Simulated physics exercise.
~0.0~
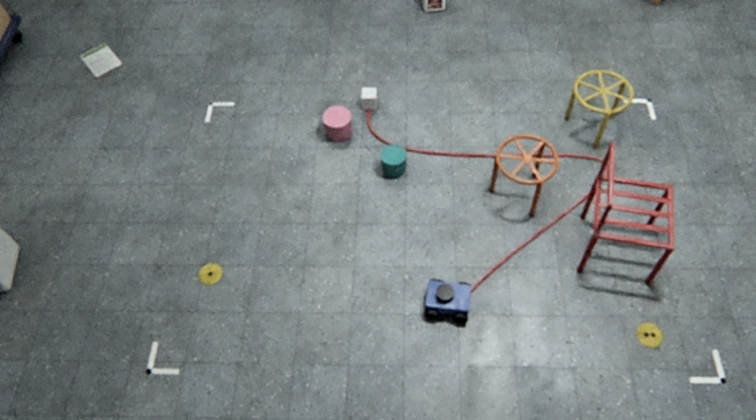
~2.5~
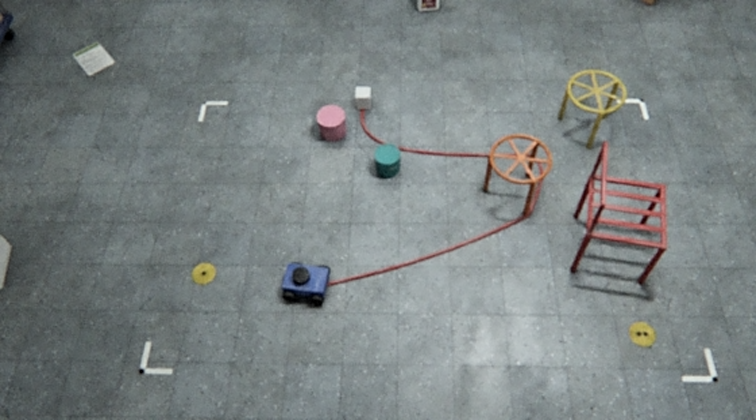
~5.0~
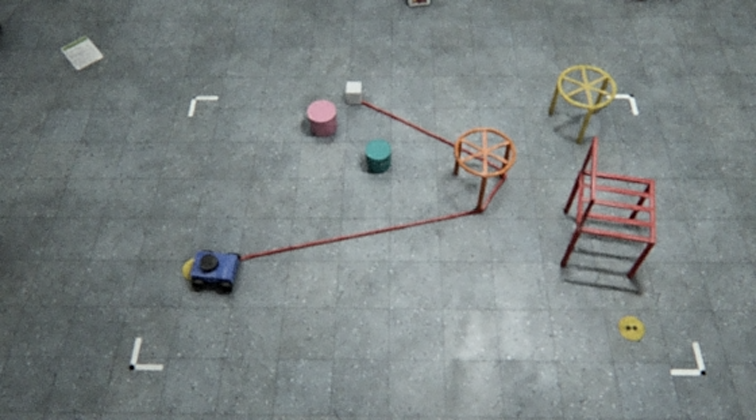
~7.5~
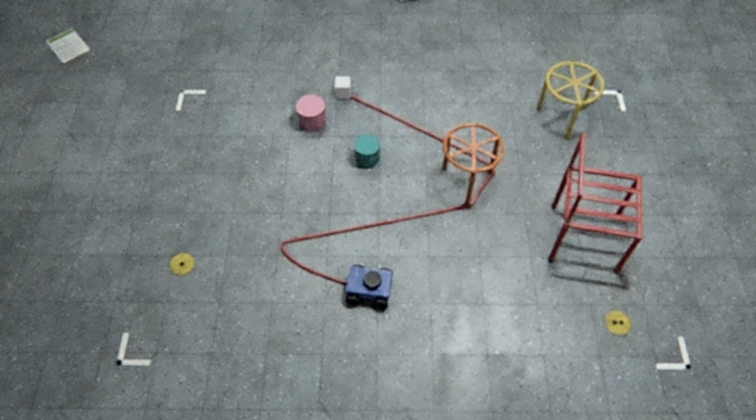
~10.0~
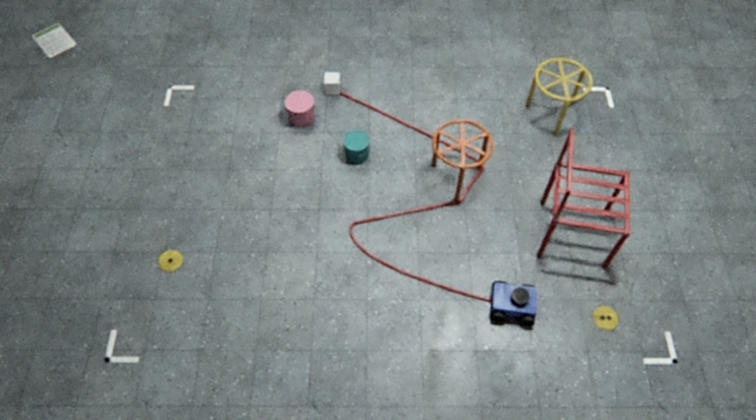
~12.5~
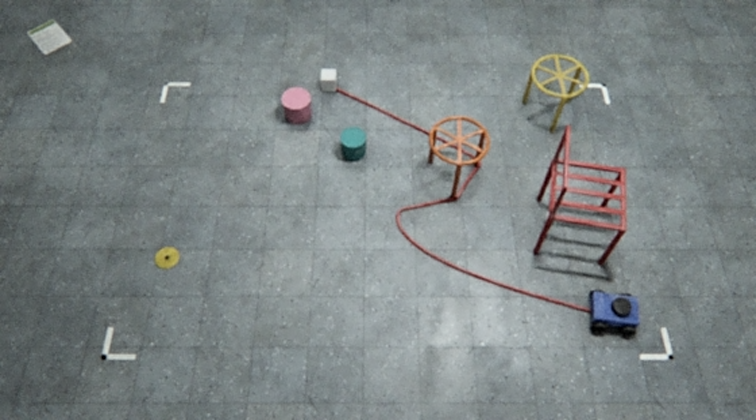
On a grey tiled shop floor, a small blue cart trailing a red lead drives left to a yellow mark, the lead slipping off the red chair and tugging the orange stool slightly left, then travels back right and ends over the other yellow mark, the lead curving behind it.
